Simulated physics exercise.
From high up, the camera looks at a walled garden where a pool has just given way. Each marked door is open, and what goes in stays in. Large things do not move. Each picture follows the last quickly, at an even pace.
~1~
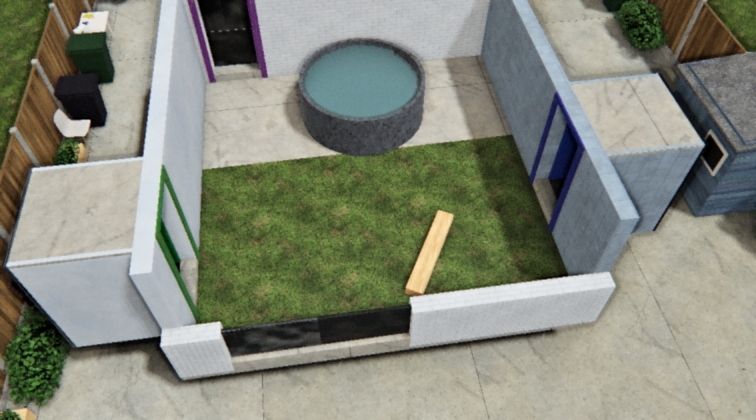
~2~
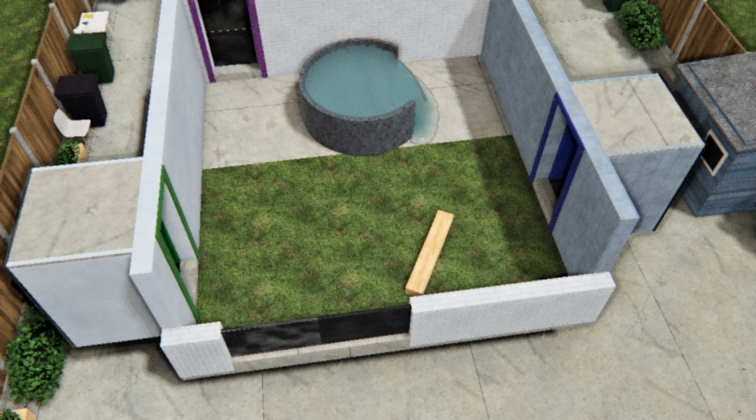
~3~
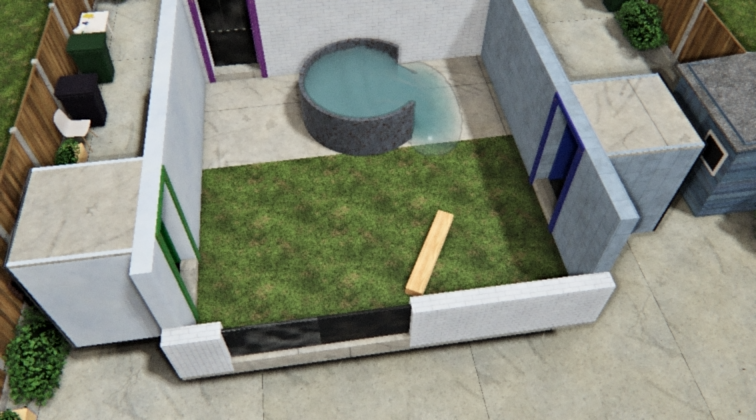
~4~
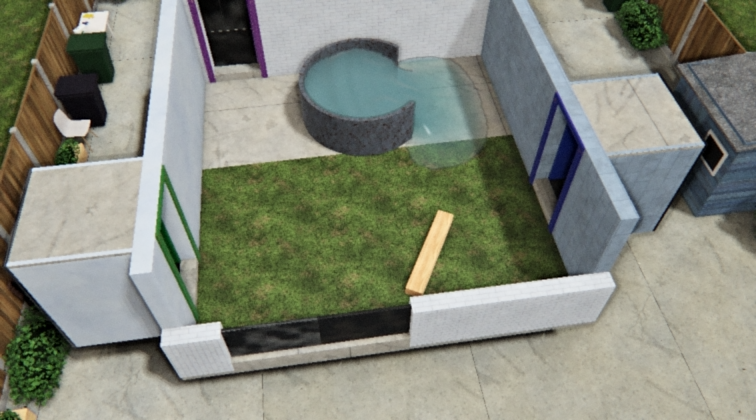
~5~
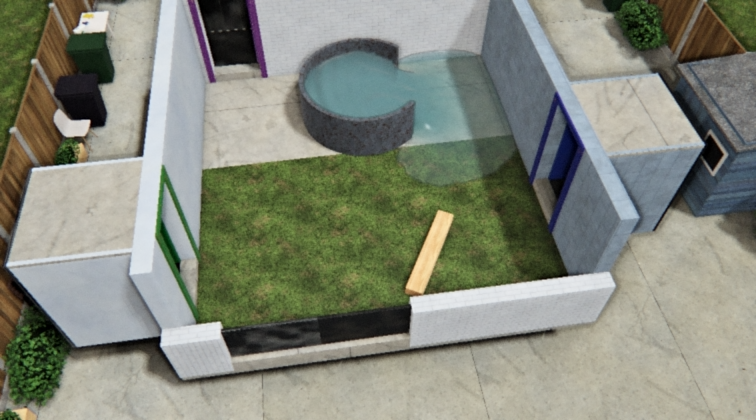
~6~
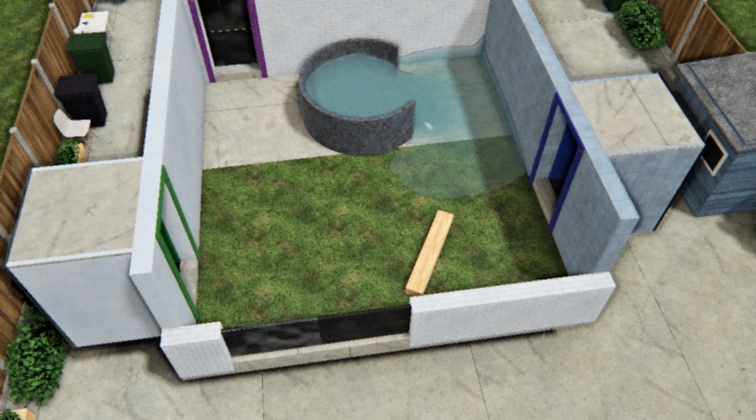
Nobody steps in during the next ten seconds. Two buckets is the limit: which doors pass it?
Result: The blue door counts as not over, the green door counts as not over, the purple door counts as not over.
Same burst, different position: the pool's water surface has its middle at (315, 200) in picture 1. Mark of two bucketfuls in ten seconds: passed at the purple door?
Checking the purple door, it comes in lower.
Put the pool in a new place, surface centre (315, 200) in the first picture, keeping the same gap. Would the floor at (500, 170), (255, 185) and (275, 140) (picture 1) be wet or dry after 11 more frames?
Result: Inundated; spared; spared.
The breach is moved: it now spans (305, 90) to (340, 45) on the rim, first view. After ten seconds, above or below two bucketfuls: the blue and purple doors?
The blue door stays below the mark and the purple door tops the mark.
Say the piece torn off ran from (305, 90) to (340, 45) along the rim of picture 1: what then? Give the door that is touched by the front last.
I'd say the blue door.
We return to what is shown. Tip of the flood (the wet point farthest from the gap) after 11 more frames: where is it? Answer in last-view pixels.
Near (565, 290).
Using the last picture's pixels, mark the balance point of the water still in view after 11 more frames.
The water's middle lies around (427, 119).
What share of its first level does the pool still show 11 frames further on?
Around 34 in a hundred, give or take.
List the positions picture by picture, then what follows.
The round tank at (362, 80) is whole and still, in the first picture.
Water pours out at (419, 94) and has run to a hidden place, in the second picture.
Water pours out at (419, 98) and has run to a hidden place, in the third picture.
The front is at (456, 162), out from the gap at (418, 99), in the fourth picture.
The front is at (480, 56), out from the gap at (418, 100), in the fifth picture.
Water pours out at (418, 99) and has run to (526, 169), in the sixth picture.
A moment on, water covers 25 % of the floor; the blue door wet at the sill, nothing in, the green door not reached, the purple door not reached.
Next, water covers 30 % of the floor; the blue door wet at the sill, nothing in, the green door not reached, the purple door not reached.
Then, water covers 55 % of the floor; the blue door wet at the sill, nothing in, the green door not reached, the purple door wet at the sill, nothing in.
Later, water covers 90 % of the floor; the blue door wet at the sill, nothing in, the green door not reached, the purple door wet at the sill, nothing in.
In the end, water covers 95 % of the floor; the blue door wet at the sill, nothing in, the green door wet at the sill, nothing in, the purple door wet at the sill, nothing in.
